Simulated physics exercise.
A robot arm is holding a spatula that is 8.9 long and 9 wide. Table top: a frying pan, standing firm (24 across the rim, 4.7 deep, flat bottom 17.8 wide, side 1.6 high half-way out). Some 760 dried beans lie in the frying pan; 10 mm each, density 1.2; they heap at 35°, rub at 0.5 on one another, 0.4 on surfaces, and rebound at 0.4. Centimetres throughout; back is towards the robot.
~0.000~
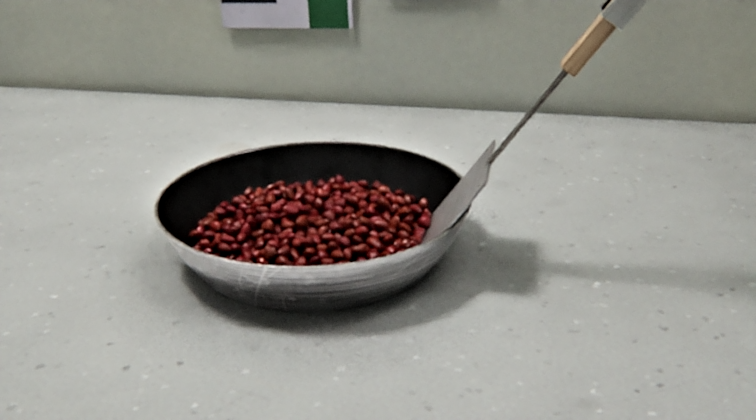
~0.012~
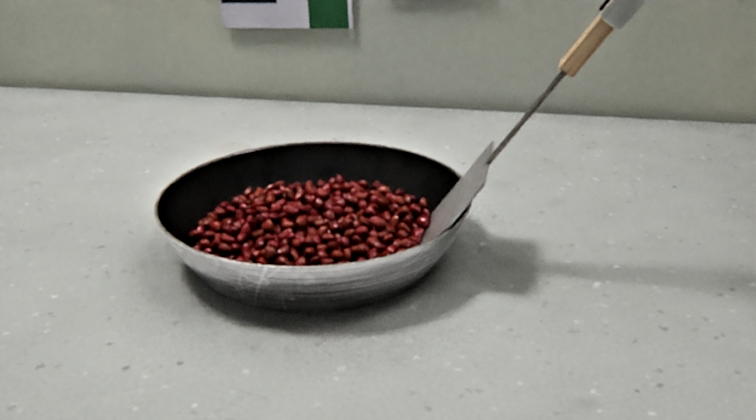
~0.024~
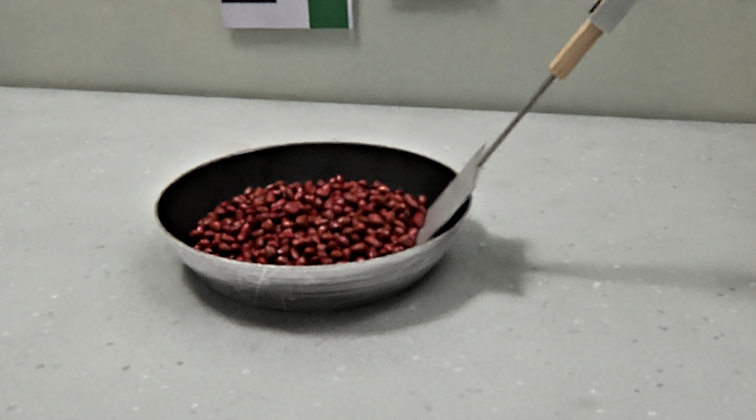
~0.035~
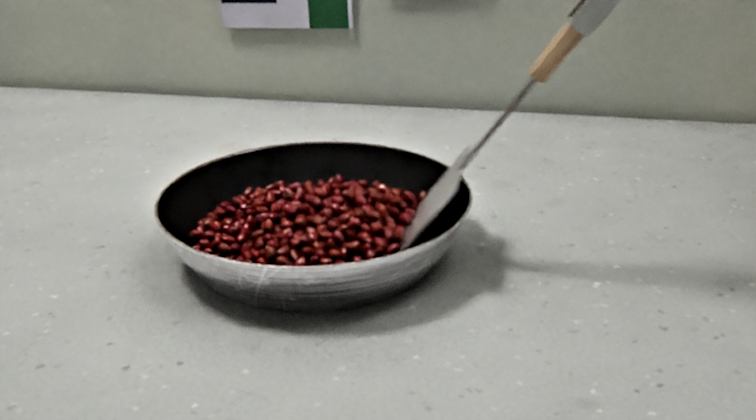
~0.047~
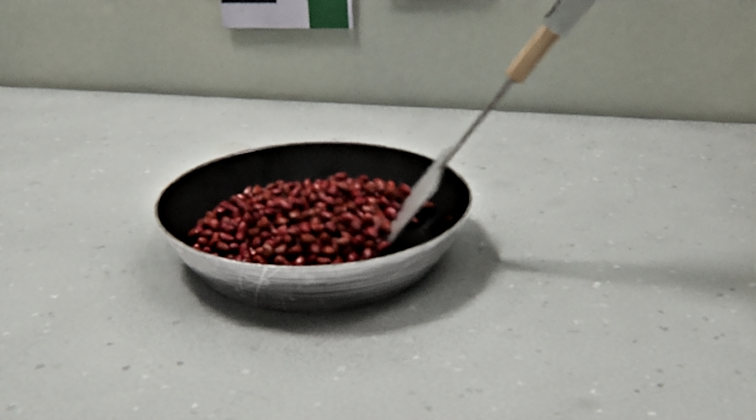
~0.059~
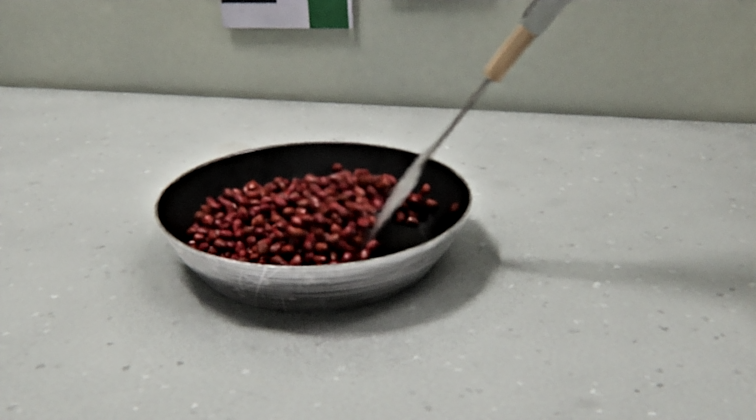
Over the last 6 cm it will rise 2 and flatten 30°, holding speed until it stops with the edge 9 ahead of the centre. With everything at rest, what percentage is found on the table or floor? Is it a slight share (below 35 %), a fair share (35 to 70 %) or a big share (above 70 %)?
It is a fair share.
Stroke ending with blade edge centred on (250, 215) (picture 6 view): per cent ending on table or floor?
The share ending on the table or floor is about 10 per cent.
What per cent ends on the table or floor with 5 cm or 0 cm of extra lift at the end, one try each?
35 and 30 per cent.
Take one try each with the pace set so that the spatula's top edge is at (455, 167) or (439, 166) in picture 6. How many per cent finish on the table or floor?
Estimates: Near 25 %, near 35 %.
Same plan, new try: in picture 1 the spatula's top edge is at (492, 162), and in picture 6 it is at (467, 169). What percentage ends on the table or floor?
Around 20 per cent finishes there.
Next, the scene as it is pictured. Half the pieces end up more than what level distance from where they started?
It works out to roughly 8 cm.
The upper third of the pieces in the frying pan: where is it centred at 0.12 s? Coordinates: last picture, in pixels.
At about (267, 190).
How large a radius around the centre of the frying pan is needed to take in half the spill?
Looks like roughly 24 centimetres to me.
After 0.09 s, sloping 55°, highest piece 7 above the table; 758 in the frying pan.
After 0.12 s, sloping 47°, highest piece 8 above the table; 756 in the frying pan, 2 on the blade or in flight.
After 0.33 s, sloping 25°, highest piece 14 above the table; 441 in the frying pan, 130 on the table or floor, 187 on the blade or in flight.
After 1.38 s, sloping 25°, highest piece 5 above the table; 438 in the frying pan, 320 on the table or floor.
In the end, 438 in the frying pan, 320 on the table or floor. That is 42 % on the table or floor.
